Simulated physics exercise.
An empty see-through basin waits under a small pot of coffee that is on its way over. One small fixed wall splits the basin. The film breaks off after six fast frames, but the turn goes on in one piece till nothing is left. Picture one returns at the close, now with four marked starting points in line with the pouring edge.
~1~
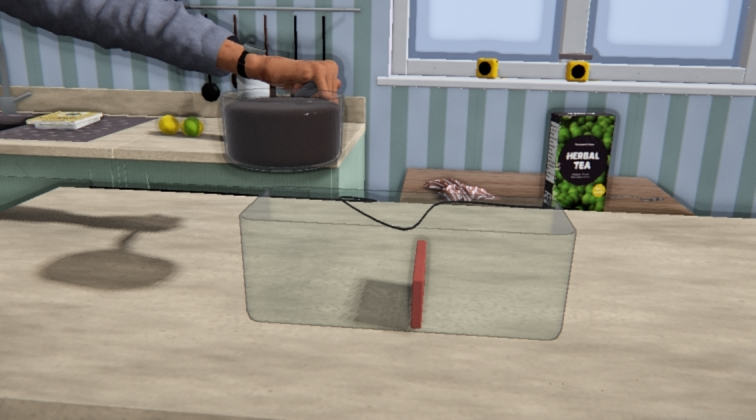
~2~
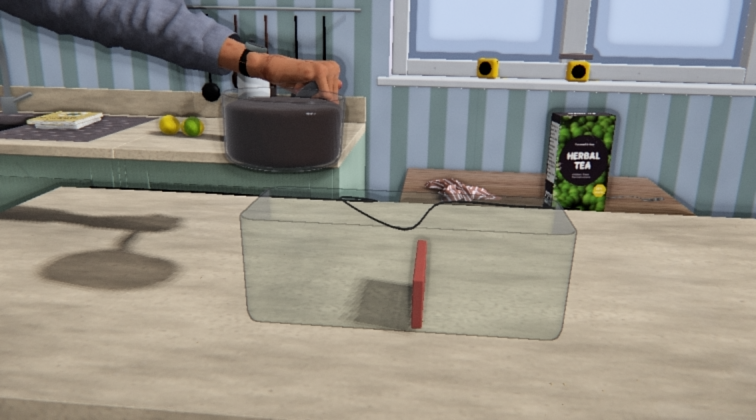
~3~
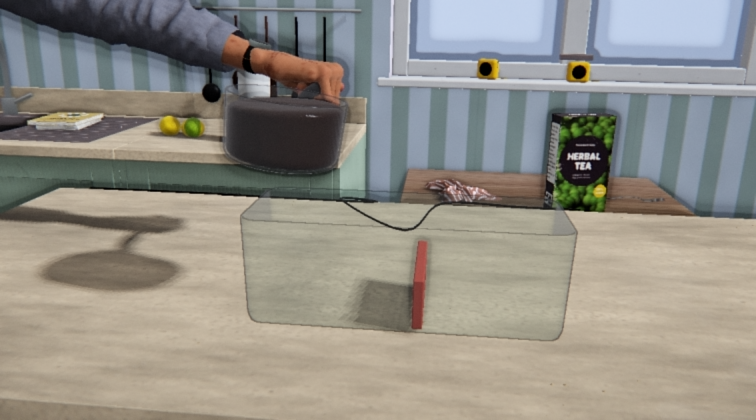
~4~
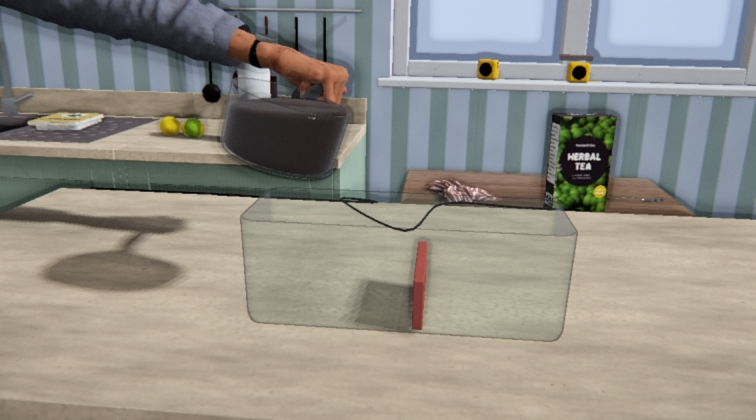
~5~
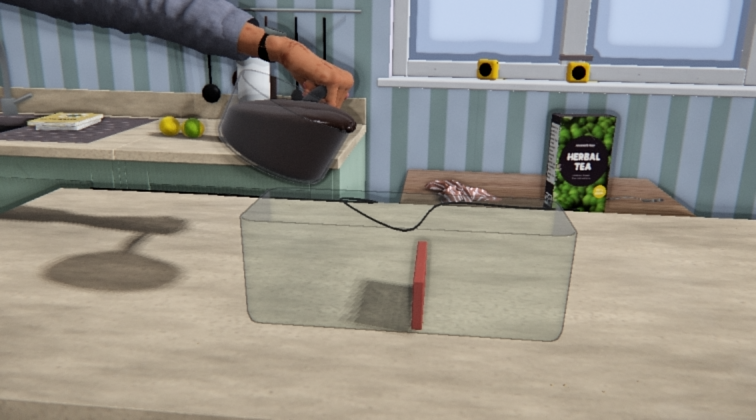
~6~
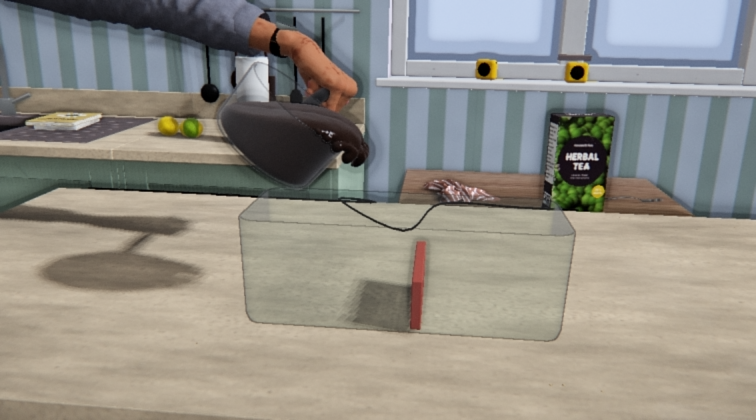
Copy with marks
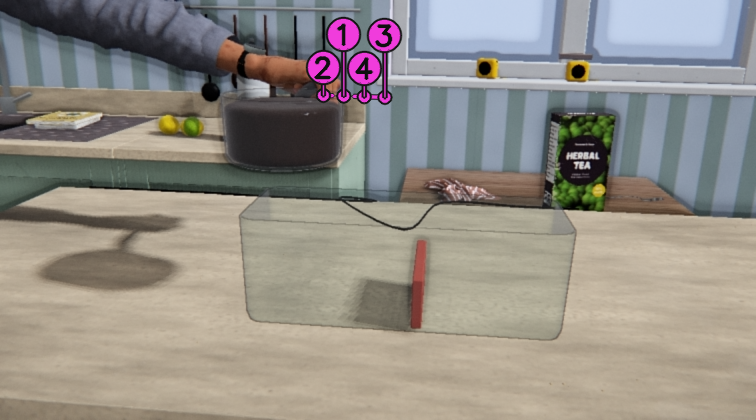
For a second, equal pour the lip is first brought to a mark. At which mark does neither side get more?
Choose 3.
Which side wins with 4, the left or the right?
The left one.
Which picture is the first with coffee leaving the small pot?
In picture 5.
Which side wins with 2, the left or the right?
The left side.
On the marked copy, 1 at (343, 96); 2 at (323, 95); 3 at (384, 97); 4 at (364, 96).
If 1 is chosen, about 95 % ends left of the wall and 4 % right of it.
If 2 is chosen, about 91 % ends left of the wall and 8 % right of it.
If 3 is chosen, about 51 % ends left of the wall and 48 % right of it.
If 4 is chosen, about 77 % ends left of the wall and 19 % right of it; 4 % is lost outside.
